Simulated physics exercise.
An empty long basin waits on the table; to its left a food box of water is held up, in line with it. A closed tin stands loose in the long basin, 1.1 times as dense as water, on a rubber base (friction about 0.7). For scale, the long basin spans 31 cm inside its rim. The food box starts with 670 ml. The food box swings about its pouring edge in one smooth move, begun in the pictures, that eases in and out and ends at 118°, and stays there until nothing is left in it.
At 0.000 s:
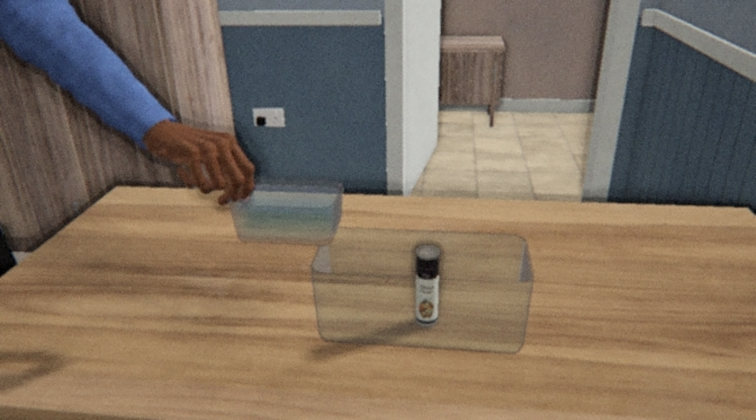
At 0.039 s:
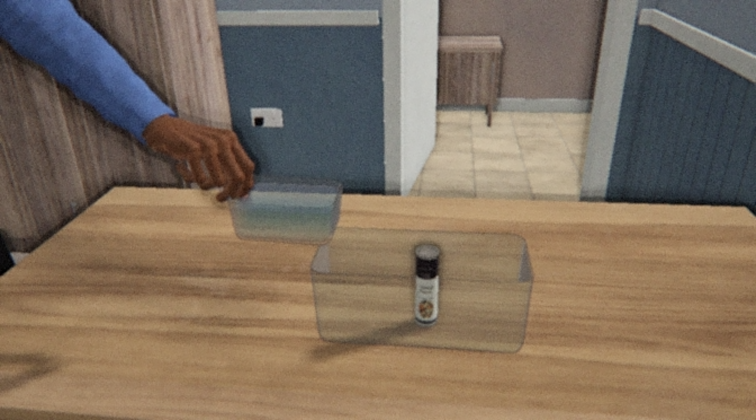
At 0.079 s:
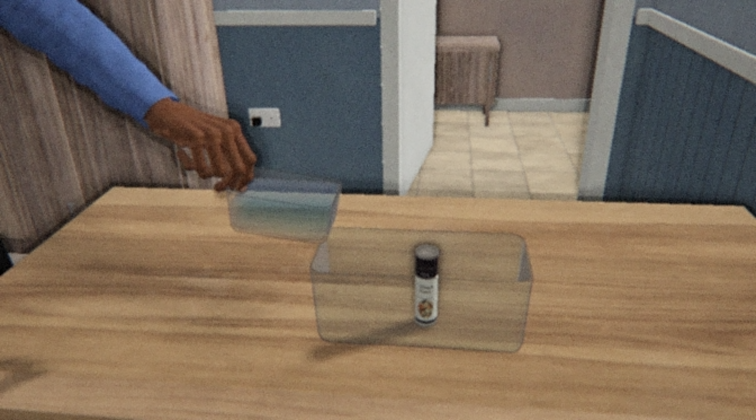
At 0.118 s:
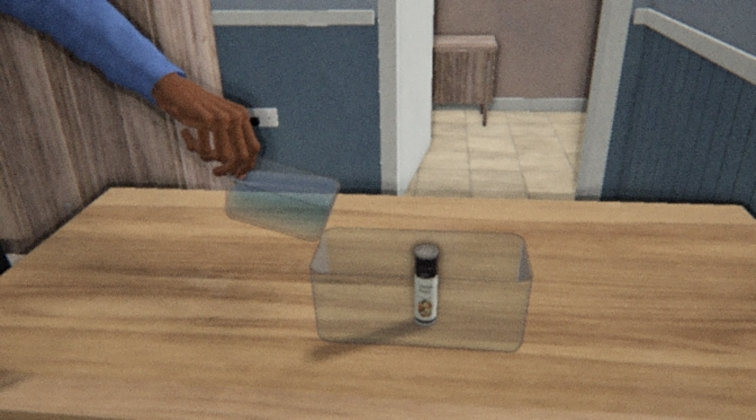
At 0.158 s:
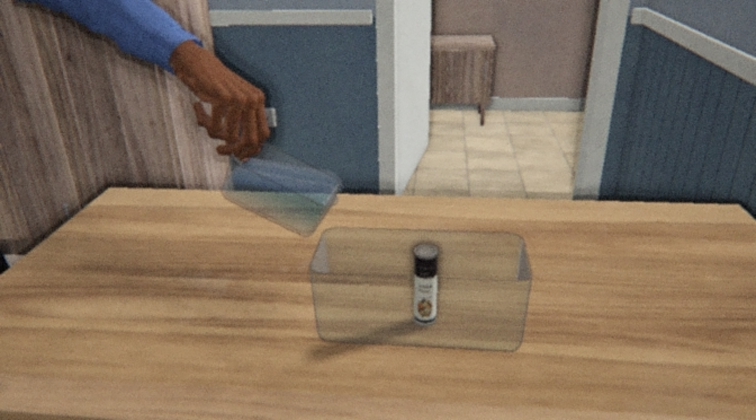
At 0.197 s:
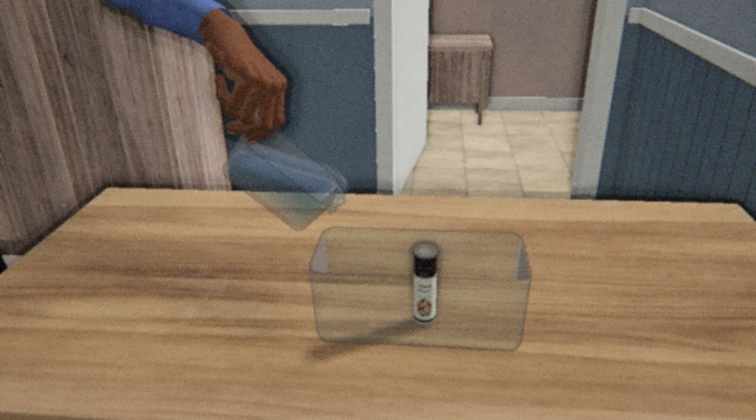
A clear box of water, held up by a hand at the left, tilted smoothly and steeply toward a larger clear basin on the wooden table, where a small dark-topped container stood still.
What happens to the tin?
The tin topples.
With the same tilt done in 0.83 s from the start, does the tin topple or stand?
The tin topples.
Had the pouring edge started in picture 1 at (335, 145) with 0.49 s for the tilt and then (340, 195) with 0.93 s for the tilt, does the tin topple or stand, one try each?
First it keeps standing; then it topples.
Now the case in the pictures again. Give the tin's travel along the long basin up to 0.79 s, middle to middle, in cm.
Some 5 cm.
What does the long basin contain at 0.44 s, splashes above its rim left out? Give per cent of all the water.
About 24 per cent.
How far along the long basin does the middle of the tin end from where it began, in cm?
About 8.0 cm.
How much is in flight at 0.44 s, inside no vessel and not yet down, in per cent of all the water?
Some 58 per cent.
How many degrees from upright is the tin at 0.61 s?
About 10°.
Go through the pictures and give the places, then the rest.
Tilt 0°; pouring edge (338, 195); surface from (241, 195) to (338, 198); the long basin's rim runs from (319, 249) to (529, 259); the tin's top is at (428, 255), in the first picture.
Tilt 2°; pouring edge (338, 195); surface from (240, 194) to (337, 197), in the second picture.
Tilt 7°; pouring edge (337, 195); surface from (239, 190) to (337, 193), in the third picture.
Tilt 16°; pouring edge (336, 196); surface from (237, 181) to (336, 191); 1 per cent is over the edge, in the fourth picture.
Tilt 28°; pouring edge (335, 195); surface from (236, 166) to (333, 187); 5 per cent is over the edge, in the fifth picture.
Tilt 41°; pouring edge (334, 195); surface from (236, 149) to (322, 176); 9 per cent is over the edge, in the sixth picture.
After 0.44 s the tilt is 114° and 17 per cent is still to pour; the tin stands where it began.
After 0.61 s the tilt is 118° and 0 per cent is still to pour; the tin leans 11°.
After 0.79 s the tilt is 118° and 0 per cent is still to pour; the tin leans 37°.
After 0.99 s the tilt is 118° and 0 per cent is still to pour; the tin lies on its side.
In the end the tin lies on its side.
